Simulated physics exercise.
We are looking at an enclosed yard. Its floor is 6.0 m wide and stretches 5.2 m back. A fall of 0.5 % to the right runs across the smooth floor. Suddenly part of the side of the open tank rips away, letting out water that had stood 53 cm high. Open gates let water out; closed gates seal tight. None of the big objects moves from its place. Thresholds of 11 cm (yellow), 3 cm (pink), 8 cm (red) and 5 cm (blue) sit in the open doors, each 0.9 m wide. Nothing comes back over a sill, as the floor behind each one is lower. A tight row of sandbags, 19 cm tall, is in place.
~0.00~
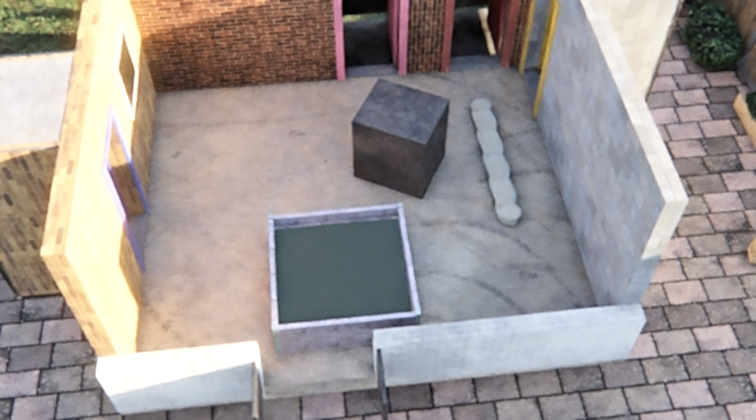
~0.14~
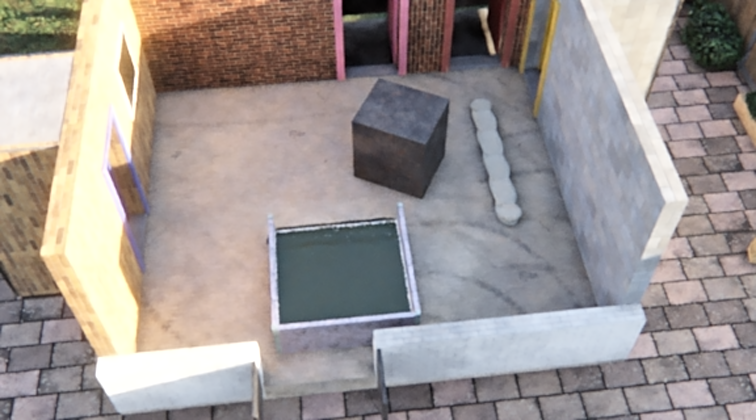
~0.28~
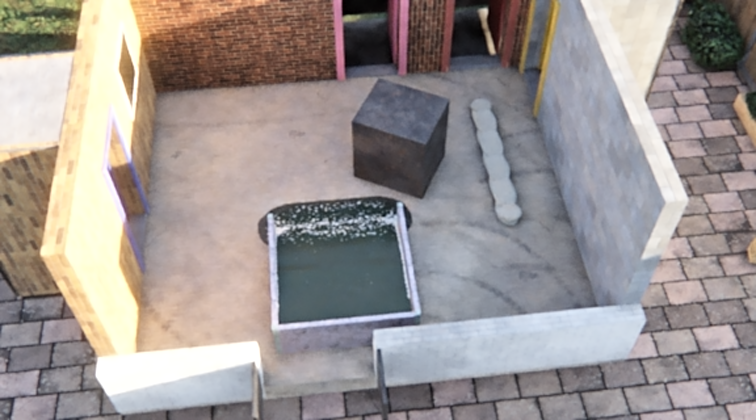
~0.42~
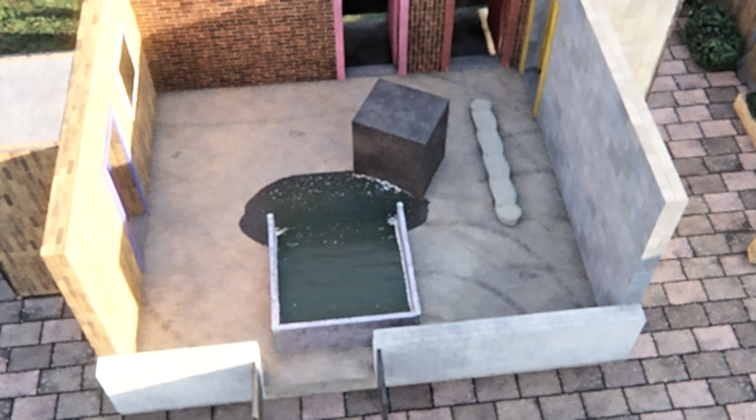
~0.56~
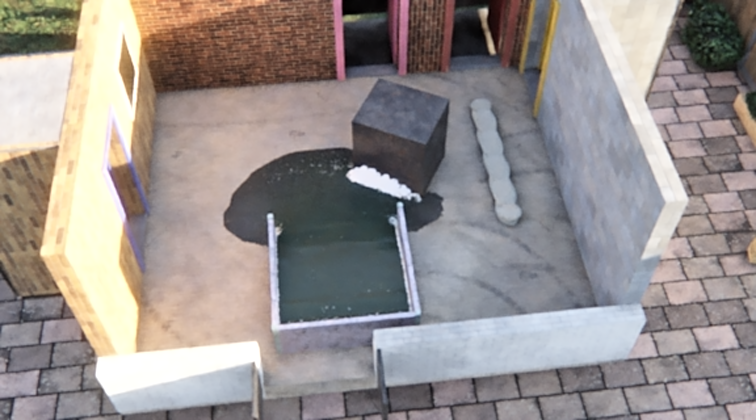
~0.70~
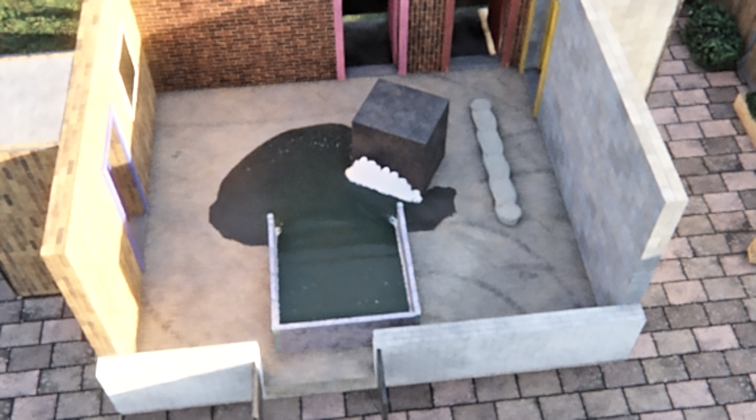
At first, dark water sits still in an open square tank inside a walled yard, near a dark block. Then the tank's far side opens and water pours onto the floor, spreading backward and sideways in a widening dark pool, with white foam forming against the block's base.
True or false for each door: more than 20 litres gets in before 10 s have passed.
Yellow door false, pink door true, red door false, blue door false.
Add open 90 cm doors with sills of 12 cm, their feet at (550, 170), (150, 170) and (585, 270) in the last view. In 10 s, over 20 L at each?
In sequence the answers are less than that, less than that and less than that.
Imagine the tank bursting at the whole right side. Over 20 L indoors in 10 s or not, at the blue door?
Against that limit: Blue short of it.
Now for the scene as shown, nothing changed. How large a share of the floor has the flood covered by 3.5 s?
Close to 60 in a hundred.
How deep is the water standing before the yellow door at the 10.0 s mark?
Depth: Approx. 7.5 cm.
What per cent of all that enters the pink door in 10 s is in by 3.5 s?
By then it's near 65% of the total.
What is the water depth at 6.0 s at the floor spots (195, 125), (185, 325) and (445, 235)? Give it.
Listed order: 7 / 3 / 1 cm.
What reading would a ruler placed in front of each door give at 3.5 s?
Door by door in cm, yellow shows 3, pink shows 7, red shows 3, blue shows 1.
After 1.4 s water covers 30 % of the floor and is deepest (34 cm) near (371, 193); yellow door not reached, pink door not reached, red door not reached, blue door not reached.
After 2.2 s water covers 45 % of the floor and is deepest (24 cm) near (257, 91); yellow door not reached, pink door 11 cm at the sill, 11 L in, red door not reached, blue door not reached.
After 3.5 s water covers 60 % of the floor and is deepest (22 cm) near (157, 99); yellow door 3 cm at the sill, 0 L in, pink door 7 cm at the sill, 41 L in, red door 3 cm at the sill, 0 L in, blue door not reached.
After 6.0 s water covers 90 % of the floor and is deepest (12 cm) near (136, 382); yellow door 8 cm at the sill, 0 L in, pink door 5 cm at the sill, 53 L in, red door 6 cm at the sill, 0 L in, blue door 5 cm at the sill, 2 L in.
After 10.0 s water covers 95 % of the floor and is deepest (8 cm) near (533, 161); yellow door 8 cm at the sill, 0 L in, pink door 4 cm at the sill, 63 L in, red door 8 cm at the sill, 3 L in, blue door 2 cm at the sill, 3 L in.
